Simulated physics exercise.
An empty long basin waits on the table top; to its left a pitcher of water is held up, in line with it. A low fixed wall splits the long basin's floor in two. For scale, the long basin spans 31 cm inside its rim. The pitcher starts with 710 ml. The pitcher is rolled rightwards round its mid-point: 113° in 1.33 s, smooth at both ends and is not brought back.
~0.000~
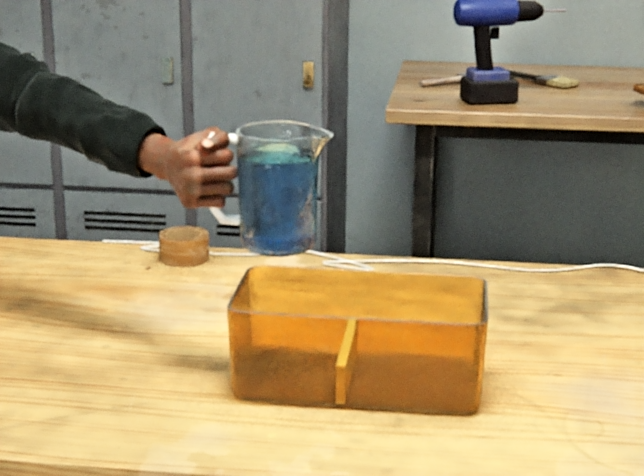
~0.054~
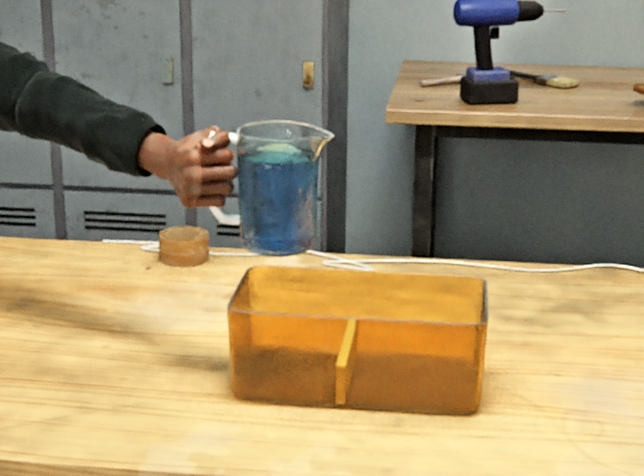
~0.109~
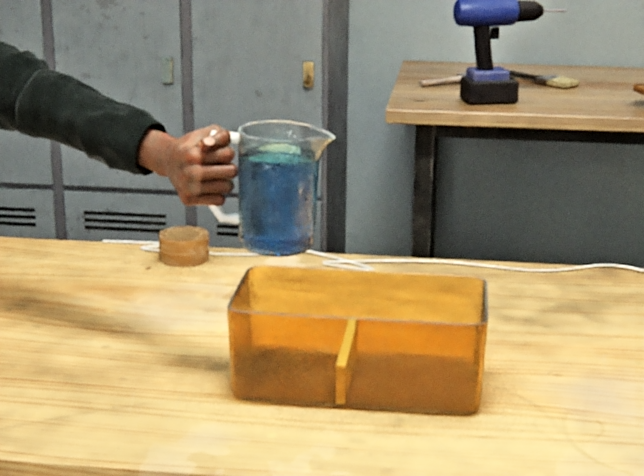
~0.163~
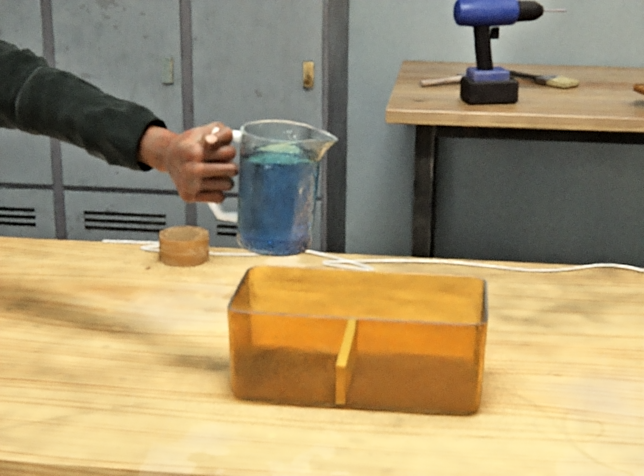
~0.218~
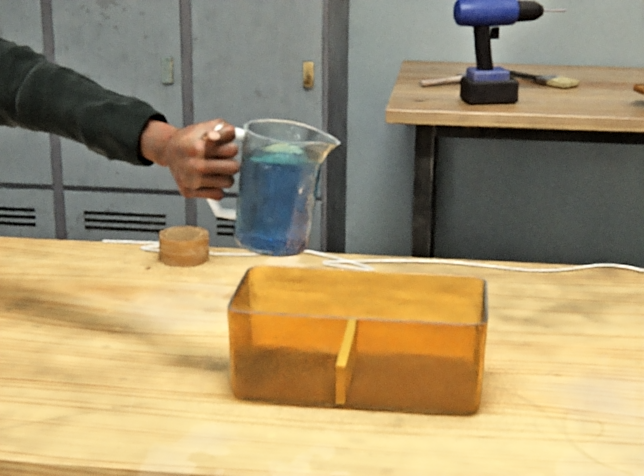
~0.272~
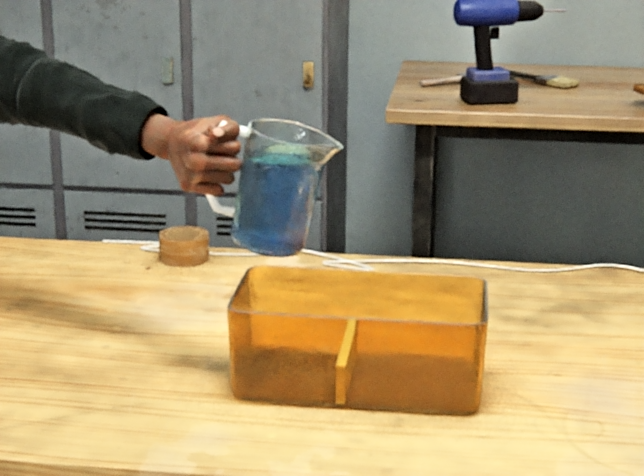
The video shows a hand holding a clear pitcher of blue liquid above a wooden table, behind an empty, divided orange basin. The pitcher starts upright, then gradually leans slightly to the right while the basin stays still.
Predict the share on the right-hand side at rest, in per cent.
About 96 per cent.
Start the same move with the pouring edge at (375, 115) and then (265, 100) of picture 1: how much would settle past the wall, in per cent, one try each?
In turn about 90 and 25 per cent.
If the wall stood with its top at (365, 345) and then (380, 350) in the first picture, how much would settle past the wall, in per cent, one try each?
First 90, then 70 per cent.
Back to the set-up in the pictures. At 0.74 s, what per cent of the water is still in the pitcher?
Some 88 per cent.
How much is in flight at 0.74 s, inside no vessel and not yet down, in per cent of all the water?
Some 10 per cent.
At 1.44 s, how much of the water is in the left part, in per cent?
About 3 per cent.
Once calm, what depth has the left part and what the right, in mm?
Some 0 mm on the left and 28 mm on the right.
Then, 0.74 s in, the tilt is 66° and 88 per cent is still to pour, 0 is left of the wall and 2 right of it.
Then, 1.08 s in, the tilt is 104° and 33 per cent is still to pour, 0 is left of the wall and 49 right of it.
Then, 1.44 s in, the tilt is 113° and 1 per cent is still to pour, 3 is left of the wall and 94 right of it.
Then, 1.83 s in, the tilt is 113° and 0 per cent is still to pour, 3 is left of the wall and 96 right of it.
Finally, 3 per cent lies left of the wall, 96 right of it and 1 outside.
